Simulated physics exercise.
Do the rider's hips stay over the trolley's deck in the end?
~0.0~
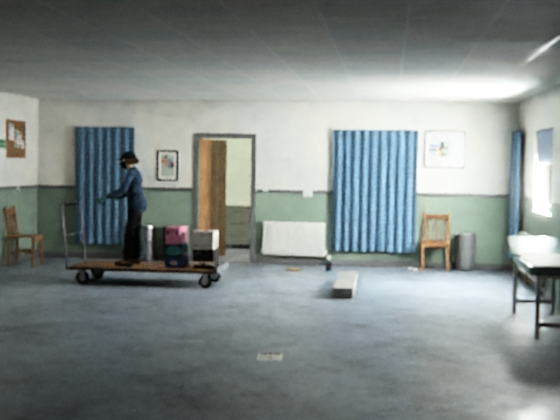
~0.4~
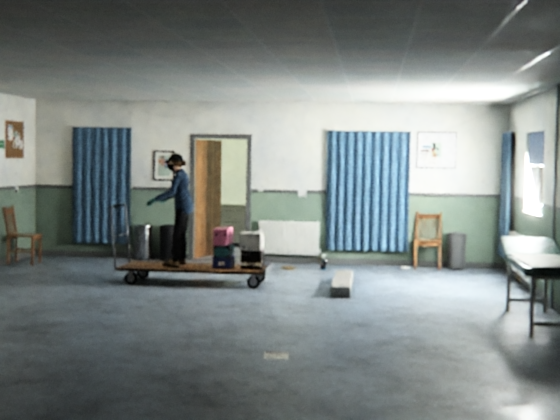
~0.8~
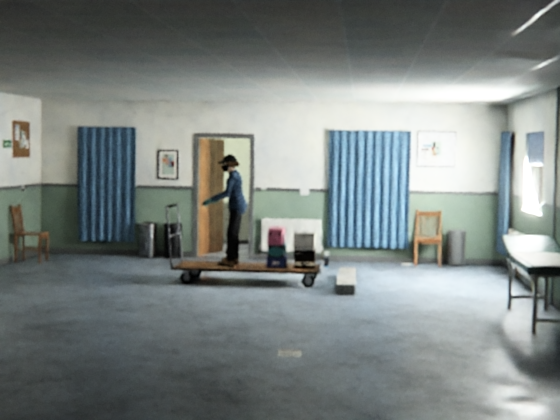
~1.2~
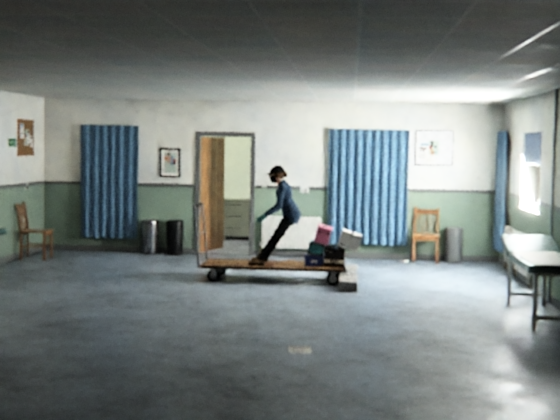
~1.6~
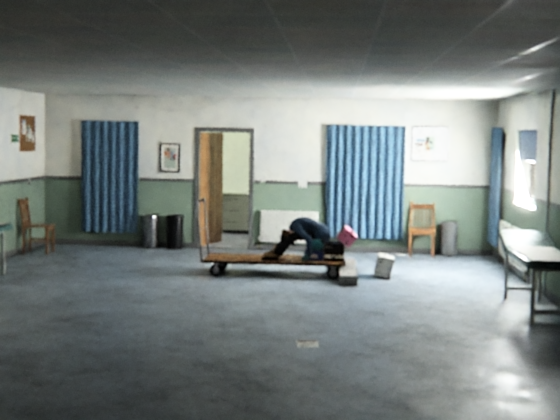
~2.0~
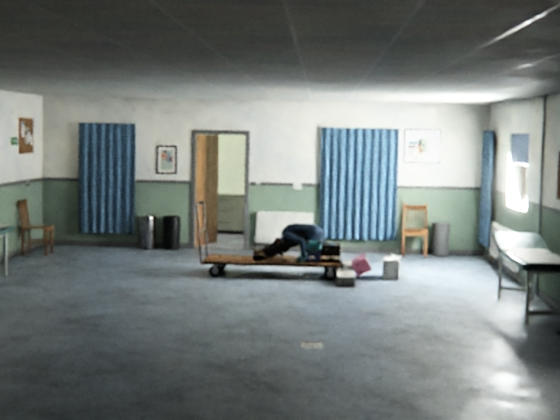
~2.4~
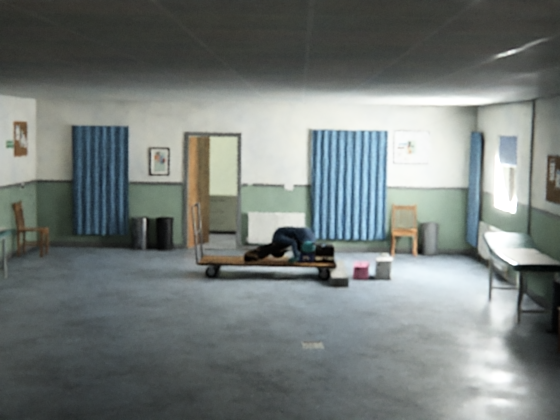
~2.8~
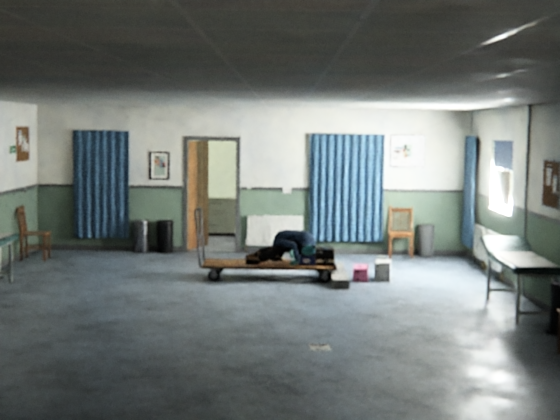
Yes, the rider ends up slumped on the trolley with the hips still over the deck.
